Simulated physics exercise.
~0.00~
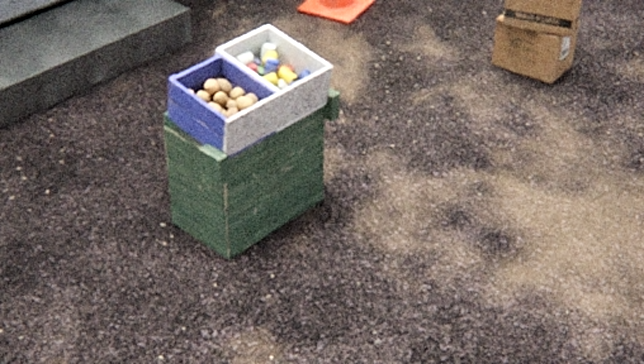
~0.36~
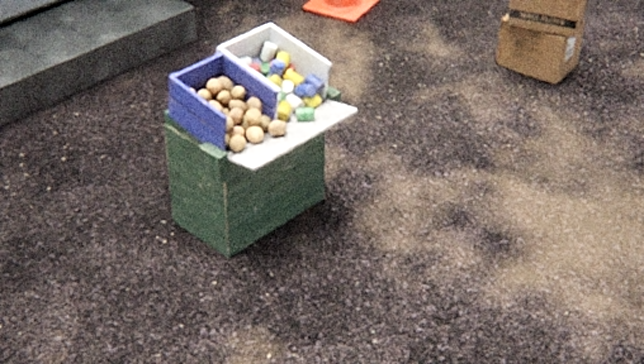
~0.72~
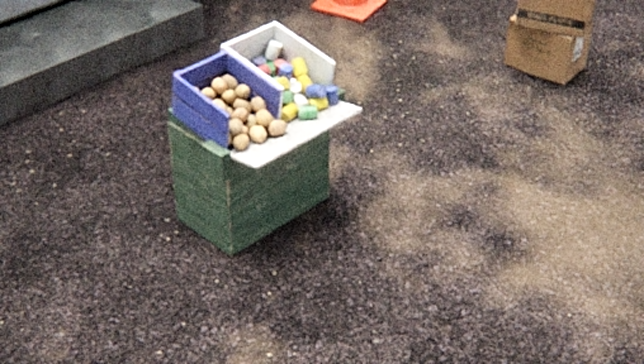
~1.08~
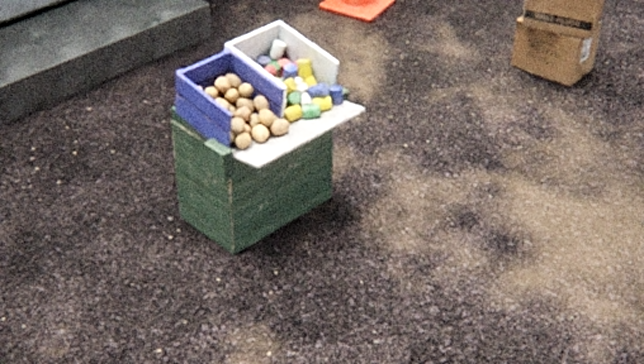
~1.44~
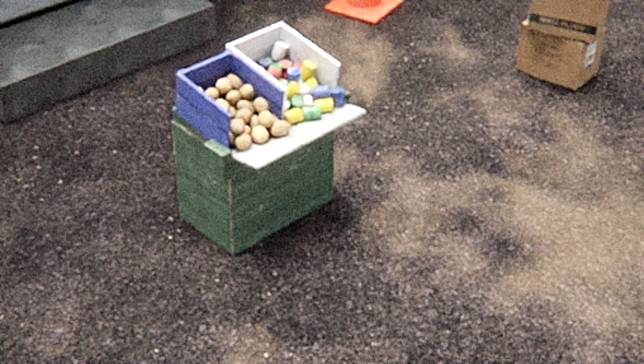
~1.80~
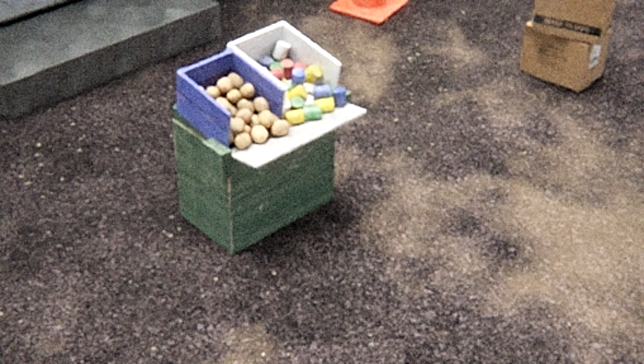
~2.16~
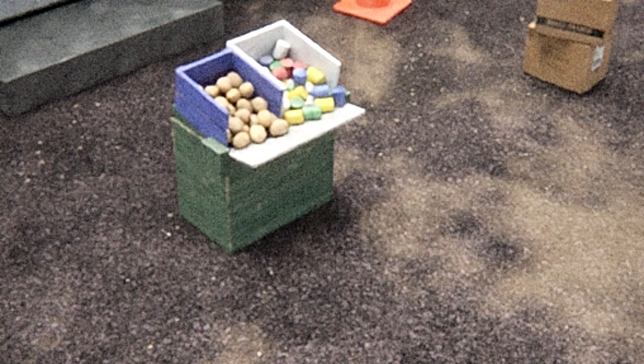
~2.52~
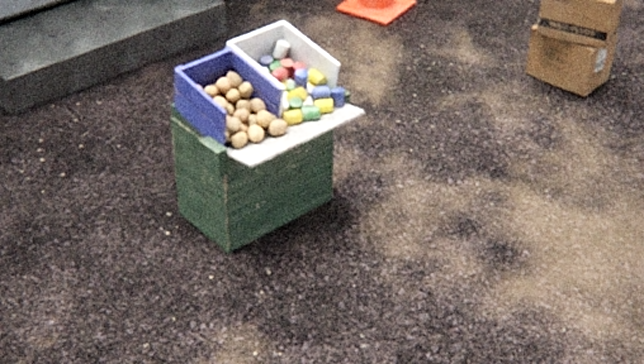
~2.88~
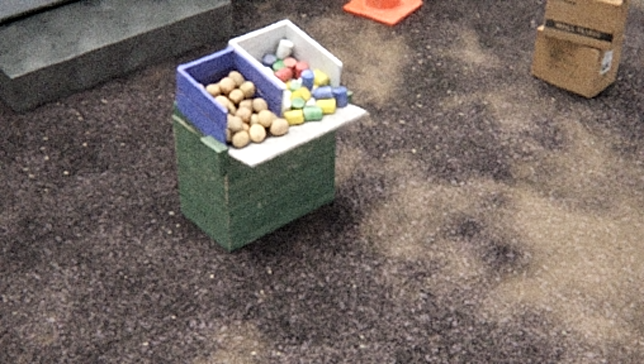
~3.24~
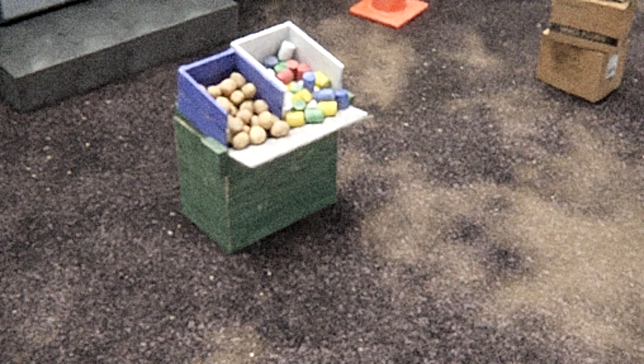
White front flap dropping open on blue and white bins, potatoes and colourful jars sliding forward onto it and settling, none falling out.
